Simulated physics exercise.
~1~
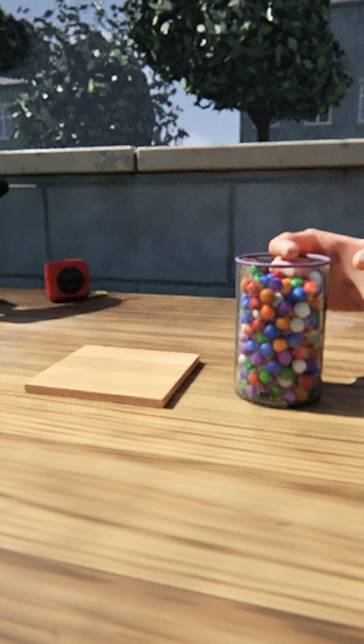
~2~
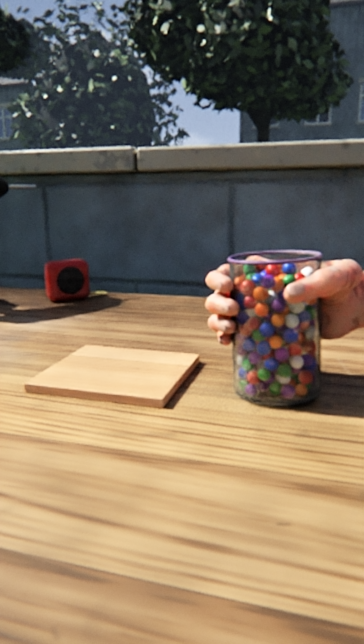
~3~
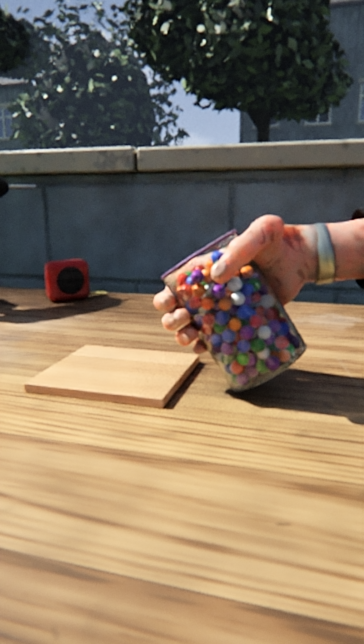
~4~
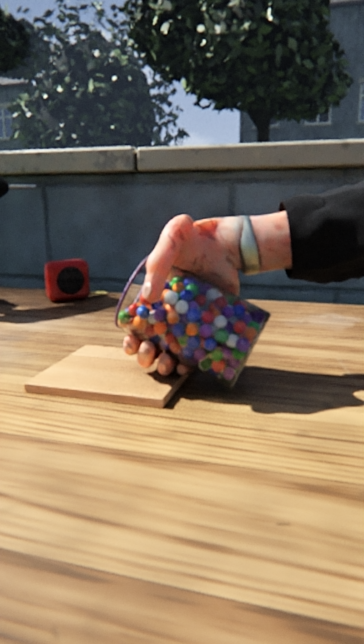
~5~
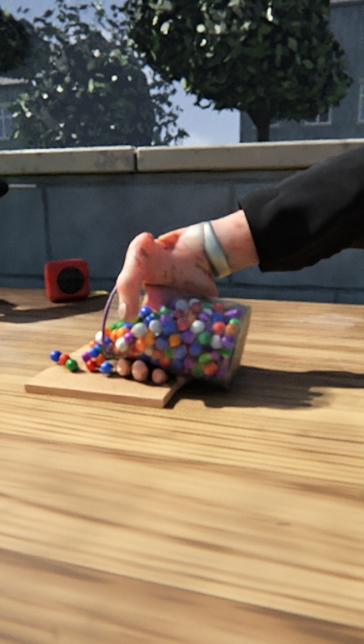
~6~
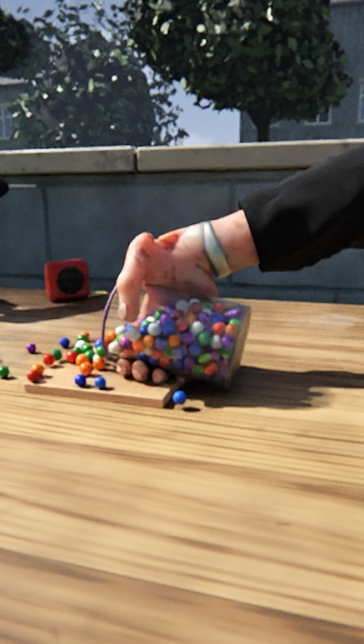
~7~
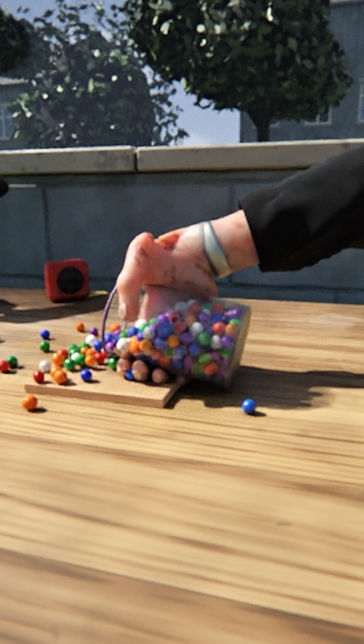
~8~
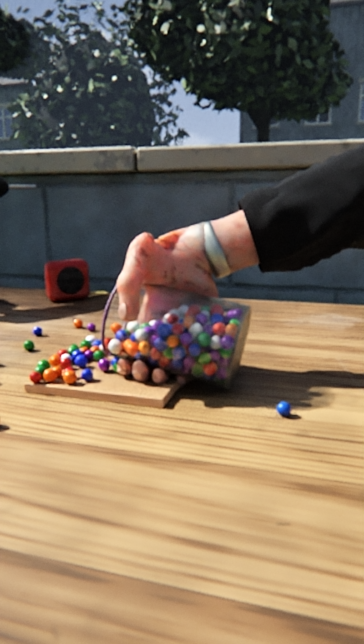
On an outdoor wooden table, a hand gripped a clear glass full of colourful beads and tipped it left until it rested on a low wooden block, and some of the beads spilled over the block and table while most stayed inside.
